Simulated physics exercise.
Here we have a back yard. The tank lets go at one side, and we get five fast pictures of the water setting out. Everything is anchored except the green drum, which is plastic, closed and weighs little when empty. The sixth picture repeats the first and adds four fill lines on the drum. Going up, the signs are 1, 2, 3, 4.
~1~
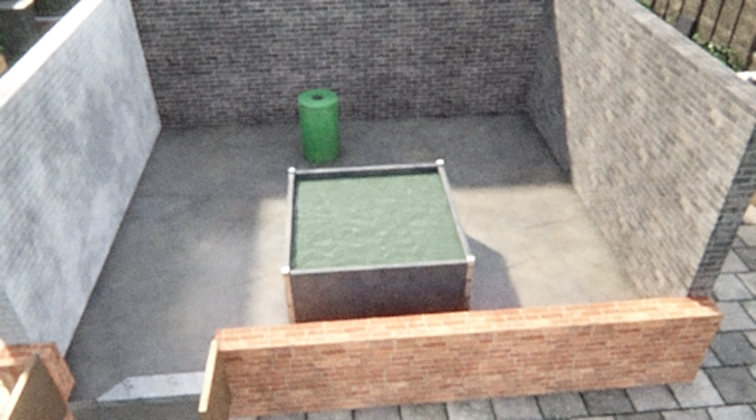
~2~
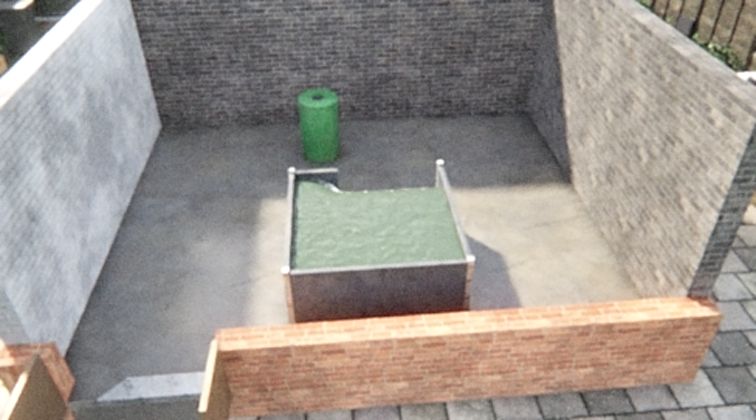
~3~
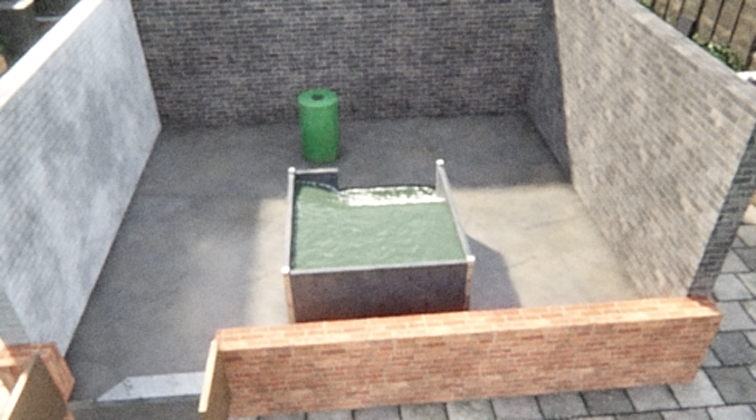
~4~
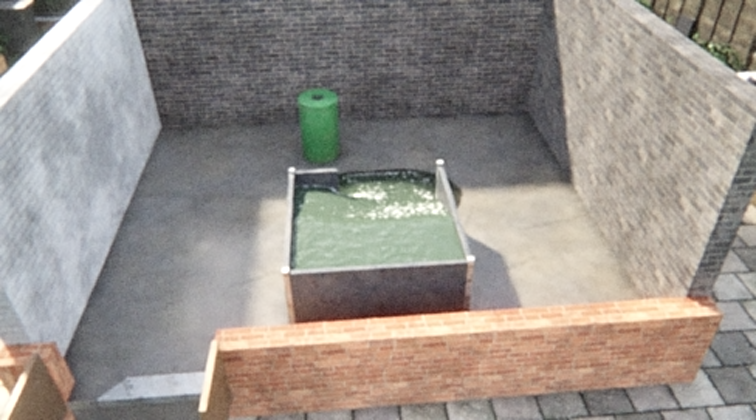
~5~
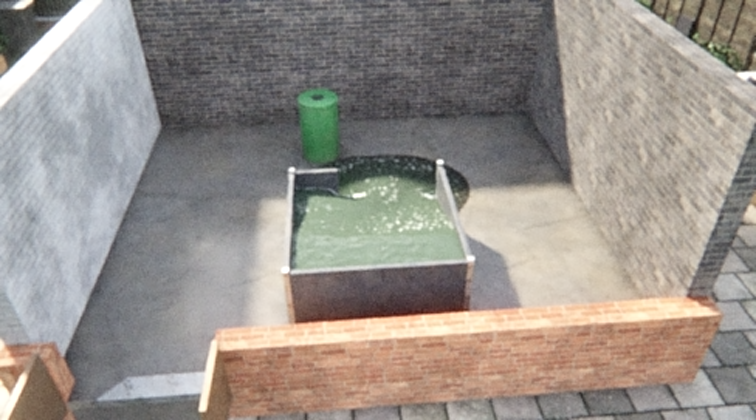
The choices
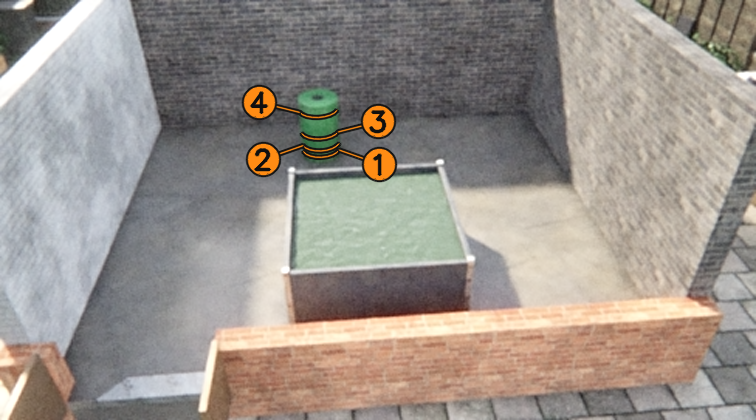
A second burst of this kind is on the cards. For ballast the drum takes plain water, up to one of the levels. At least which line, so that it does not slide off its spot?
Use mark 3.
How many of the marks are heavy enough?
Two of them.
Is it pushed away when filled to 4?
No, that is safe.
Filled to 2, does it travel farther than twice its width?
No.
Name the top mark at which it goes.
That would be 2.
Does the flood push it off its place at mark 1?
Yes.
On the marked copy, 1 at (321, 157); 2 at (321, 150); 3 at (320, 139); 4 at (318, 117); from the bottom up 1, 2, 3, 4.
For mark 1, it is pushed about 4 times its own width away.
For mark 2, it is pushed about half its own width away.
For mark 3, it does not move.
For mark 4, it does not move.
